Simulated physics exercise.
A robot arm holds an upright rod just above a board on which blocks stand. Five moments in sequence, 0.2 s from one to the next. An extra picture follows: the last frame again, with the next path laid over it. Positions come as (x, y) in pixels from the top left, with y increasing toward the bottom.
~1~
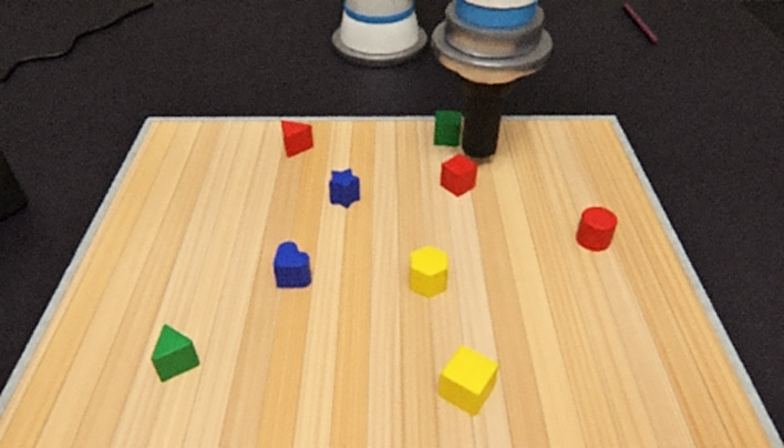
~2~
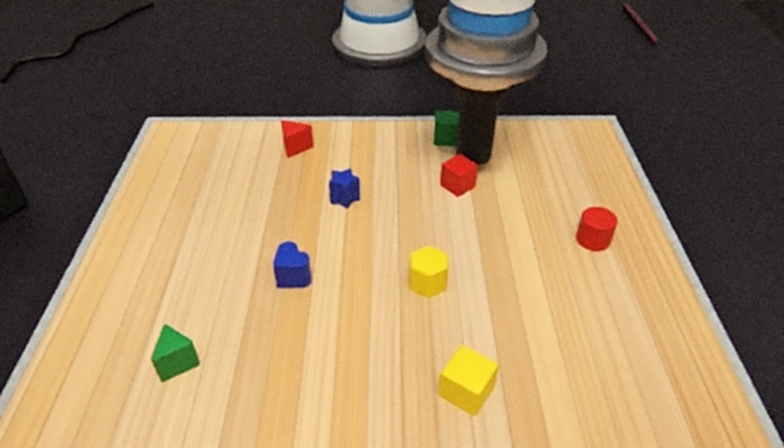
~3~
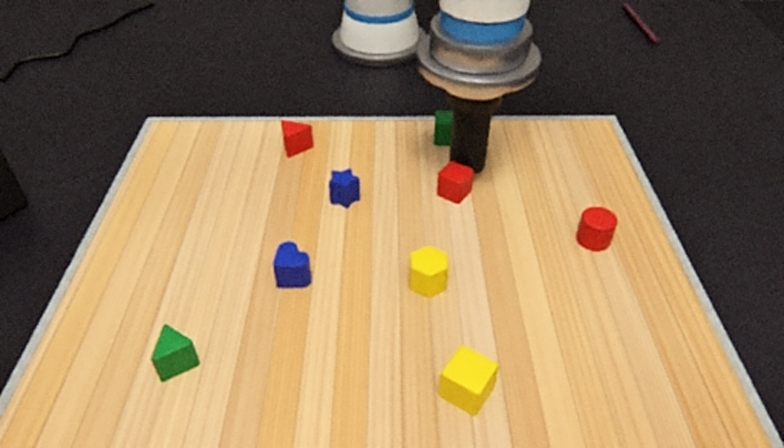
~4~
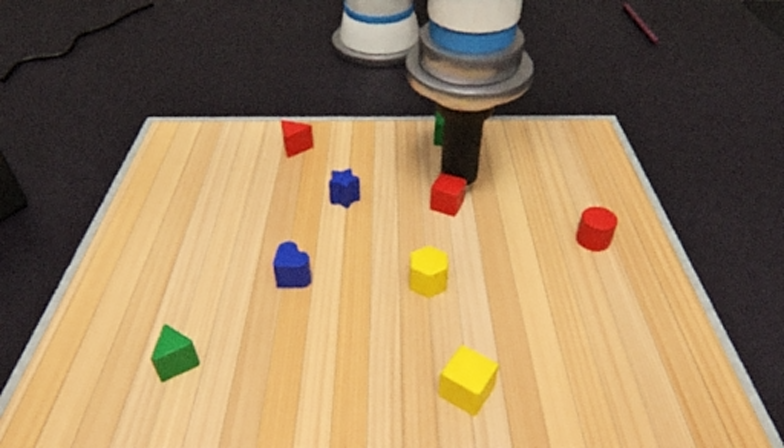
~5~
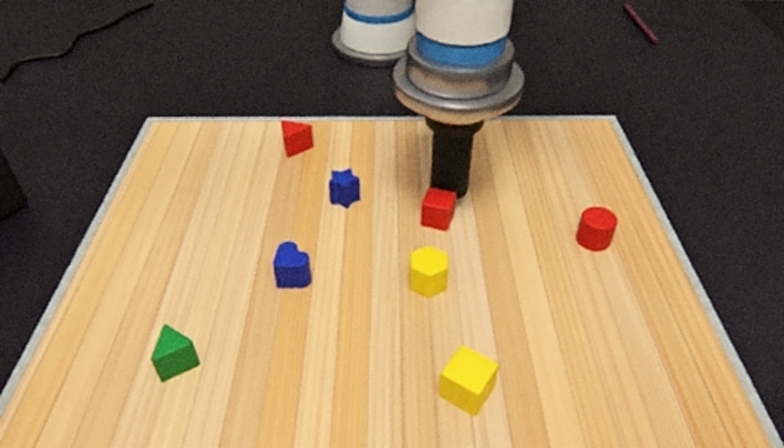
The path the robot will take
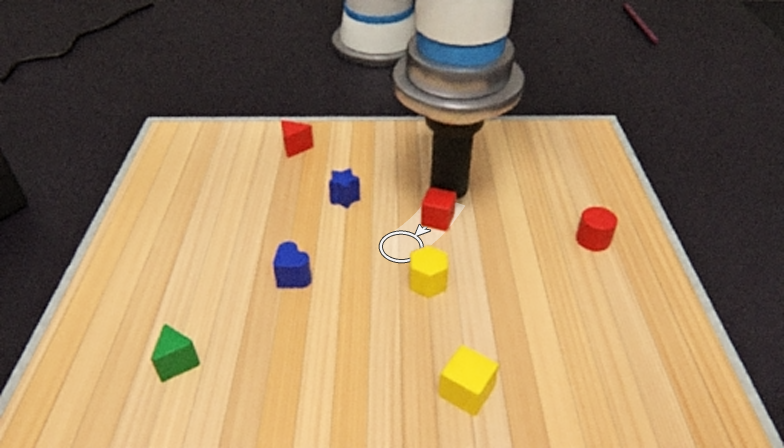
A light wooden board lies on a black surface, seen from above and in front by a still camera. Red, blue, green and yellow blocks are scattered across it, with a yellow hexagonal block near the middle and a robot arm's dark rod at the far edge. The rod moves nearer and slightly left, then pushes the red square block a short way toward the yellow hexagonal one.
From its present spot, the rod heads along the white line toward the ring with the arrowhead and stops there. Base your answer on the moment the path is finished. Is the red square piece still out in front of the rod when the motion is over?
The answer is yes.
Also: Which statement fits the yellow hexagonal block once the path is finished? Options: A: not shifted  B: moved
Option B.
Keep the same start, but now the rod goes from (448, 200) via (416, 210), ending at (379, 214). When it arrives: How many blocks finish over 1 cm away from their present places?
Going by the path, one of them shifts by more than about 1 cm.
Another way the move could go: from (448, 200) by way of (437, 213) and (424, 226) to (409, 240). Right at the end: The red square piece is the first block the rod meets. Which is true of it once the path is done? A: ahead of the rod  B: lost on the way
The answer is A.
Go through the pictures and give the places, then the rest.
Rod's lower end (479, 148); blue star block (343, 176); yellow hexagonal block (429, 260); red square piece (460, 164), in the first picture.
Rod (474, 155); blocks still, in the second picture.
Rod (467, 164); red square piece (456, 171), in the third picture.
Rod (459, 175); red square piece (449, 183), in the fourth picture.
Rod (449, 189); blue star block (343, 176); yellow hexagonal block (429, 260); red square piece (439, 197), in the fifth picture.
Drawn move, from (448, 200) via (429, 224), ending at (401, 247).
On the path given first. Halfway along, rod (429, 213); red square piece (420, 224).
At the end, rod (401, 235); blue star block still; yellow hexagonal block (431, 270), turned 15° anticlockwise; red square piece (400, 251), turned 40° anticlockwise.
